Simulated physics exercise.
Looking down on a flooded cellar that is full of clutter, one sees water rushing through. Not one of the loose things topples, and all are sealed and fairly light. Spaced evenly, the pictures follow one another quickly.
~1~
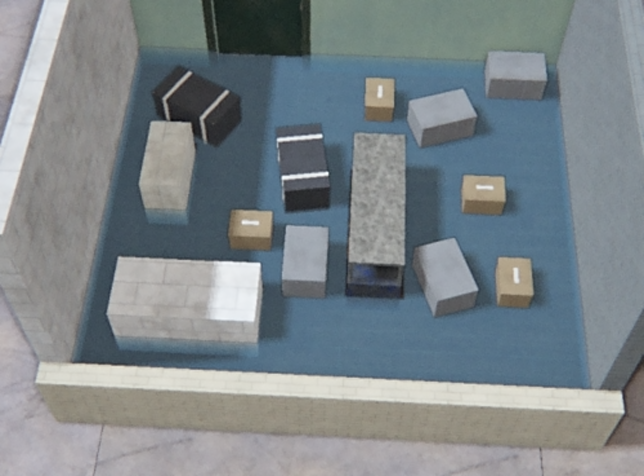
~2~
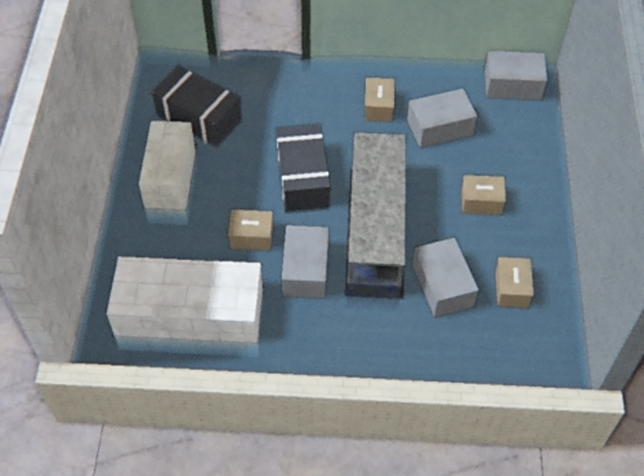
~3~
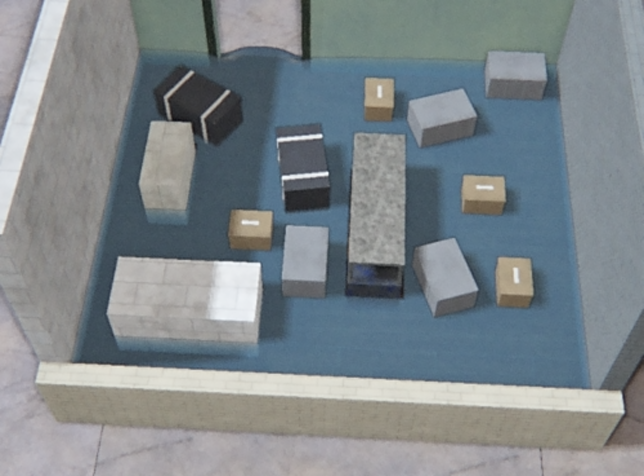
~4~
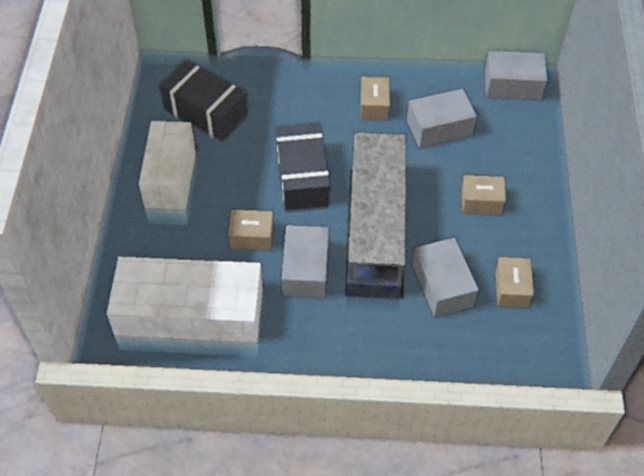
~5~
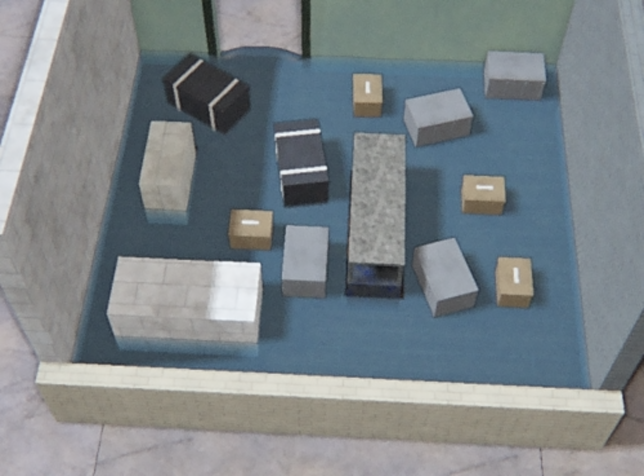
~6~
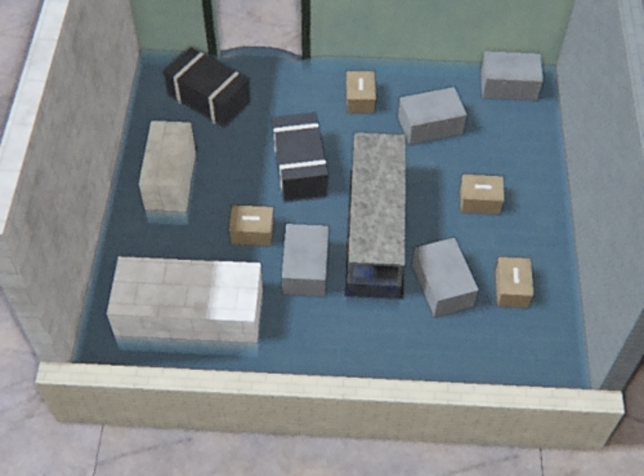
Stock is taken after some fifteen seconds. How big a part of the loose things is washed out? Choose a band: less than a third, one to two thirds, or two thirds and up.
One to two thirds.
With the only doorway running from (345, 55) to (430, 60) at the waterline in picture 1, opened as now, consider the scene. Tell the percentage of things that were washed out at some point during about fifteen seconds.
Fraction out: Near 60 %.
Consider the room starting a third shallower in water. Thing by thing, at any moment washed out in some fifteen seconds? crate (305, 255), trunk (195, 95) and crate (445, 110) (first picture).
Retained; escapes; escapes.
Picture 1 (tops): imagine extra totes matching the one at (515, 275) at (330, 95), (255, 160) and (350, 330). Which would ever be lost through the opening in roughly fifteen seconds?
Exits, exits, remains.
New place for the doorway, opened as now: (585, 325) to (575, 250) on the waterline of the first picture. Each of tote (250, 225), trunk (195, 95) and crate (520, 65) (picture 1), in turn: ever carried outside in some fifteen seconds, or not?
First never exits, second never exits, third never exits.
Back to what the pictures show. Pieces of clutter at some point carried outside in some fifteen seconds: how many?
4.
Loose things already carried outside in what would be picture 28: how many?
Tally: 4.
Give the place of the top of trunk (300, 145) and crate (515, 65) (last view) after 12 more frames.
Approximately (256, 65), and approximately (477, 60).
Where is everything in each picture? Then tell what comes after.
A trunk at (196, 95), afloat; a tote at (380, 92), afloat; 0 of 10 have shifted, in the first picture.
A trunk at (196, 95) floats; a tote at (380, 92) floats; 0 of 10 have shifted, in the second picture.
A trunk at (197, 94), afloat; a tote at (380, 92) floats; 0 of 10 have shifted, in the third picture.
A trunk at (203, 89) floats, close to its start; a tote at (375, 91), afloat, close to its start; 2 of 10 have shifted, in the fourth picture.
A trunk at (206, 83) floats, close to its start; a tote at (368, 88) floats, close to its start; 3 of 10 have shifted, in the fifth picture.
A trunk at (206, 75) floats, a stride from its start; a tote at (361, 85), afloat, close to its start; 5 of 10 have shifted, in the sixth picture.
A moment on, 0 of 10 are out; 10 afloat.
Next, 2 of 10 are out; 8 afloat.
Later, 4 of 10 are out; 6 afloat.
In the end, 4 of 10 are out; 6 afloat.
